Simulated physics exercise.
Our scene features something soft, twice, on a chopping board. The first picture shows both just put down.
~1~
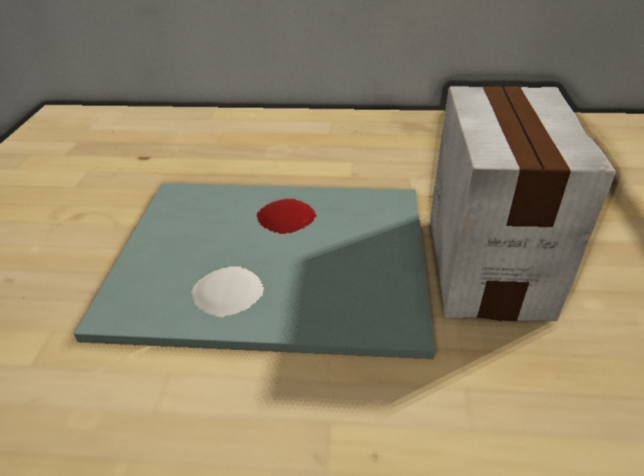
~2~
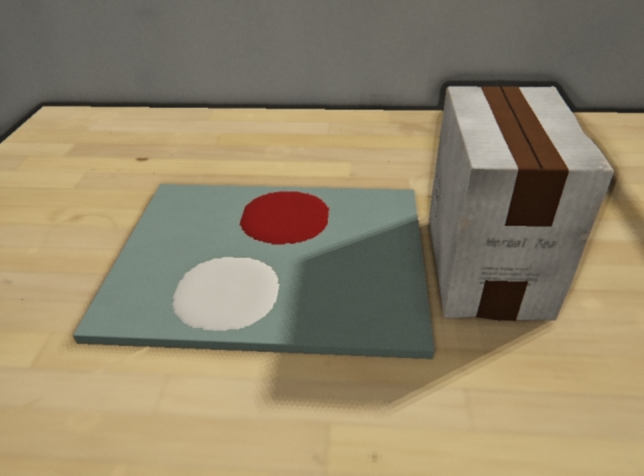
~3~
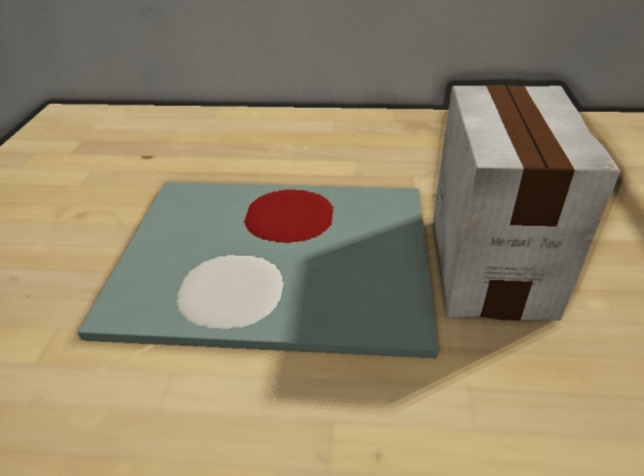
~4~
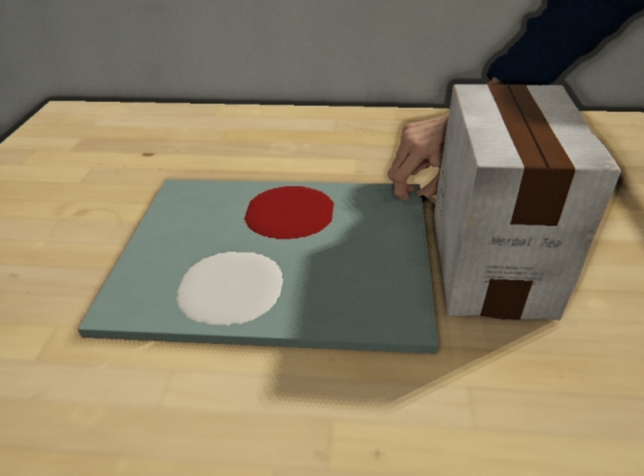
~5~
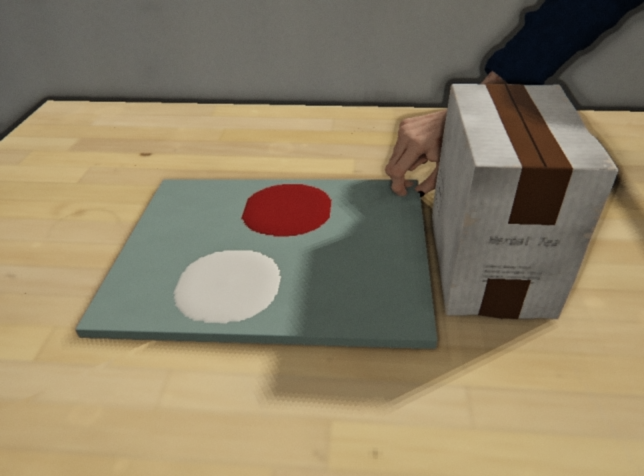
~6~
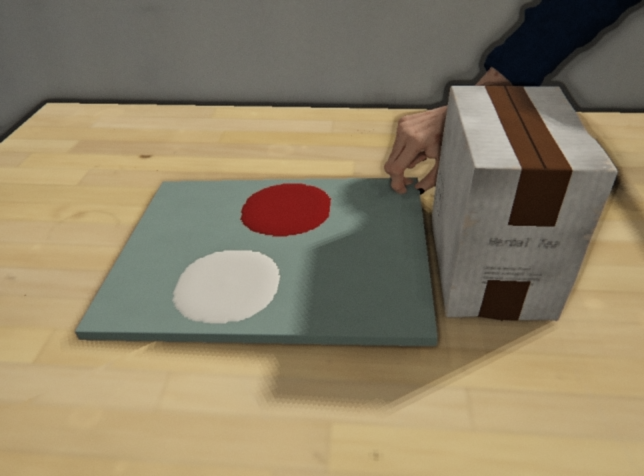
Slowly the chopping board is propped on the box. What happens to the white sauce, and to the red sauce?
The white sauce? It slips off. The red sauce slips off.
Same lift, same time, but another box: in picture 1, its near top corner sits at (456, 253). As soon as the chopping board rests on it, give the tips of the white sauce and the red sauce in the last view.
(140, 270), (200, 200).
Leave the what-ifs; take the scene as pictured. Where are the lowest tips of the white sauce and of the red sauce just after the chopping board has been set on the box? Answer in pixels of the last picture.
(96, 283); (155, 200).
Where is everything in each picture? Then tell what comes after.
The chopping board lies flat; white sauce (227, 288) a low mound; red sauce (286, 213) a low mound; box (520, 255), in the first picture.
They settle; white sauce (226, 290) spread thin; red sauce (285, 215) spread thin, in the second picture.
At rest; white sauce (230, 288) spread thin; red sauce (289, 214) spread thin, in the third picture.
A hand takes the end; white sauce (230, 285) spread thin; red sauce (290, 210) spread thin, in the fourth picture.
The end is rising; white sauce (228, 283) spread thin; red sauce (287, 208) spread thin, in the fifth picture.
The chopping board slopes by about 3°; white sauce (226, 283) spread thin; red sauce (286, 207) spread thin; box (521, 254), in the sixth picture.
Soon after, slope about 34°; the white sauce is dripping off the low end; the red sauce has crept down a long way.
Later, the white sauce is dripping off the low end; the red sauce is dripping off the low end.
In the end, slope about 34°; the white sauce is dripping off the low end; the red sauce is dripping off the low end.
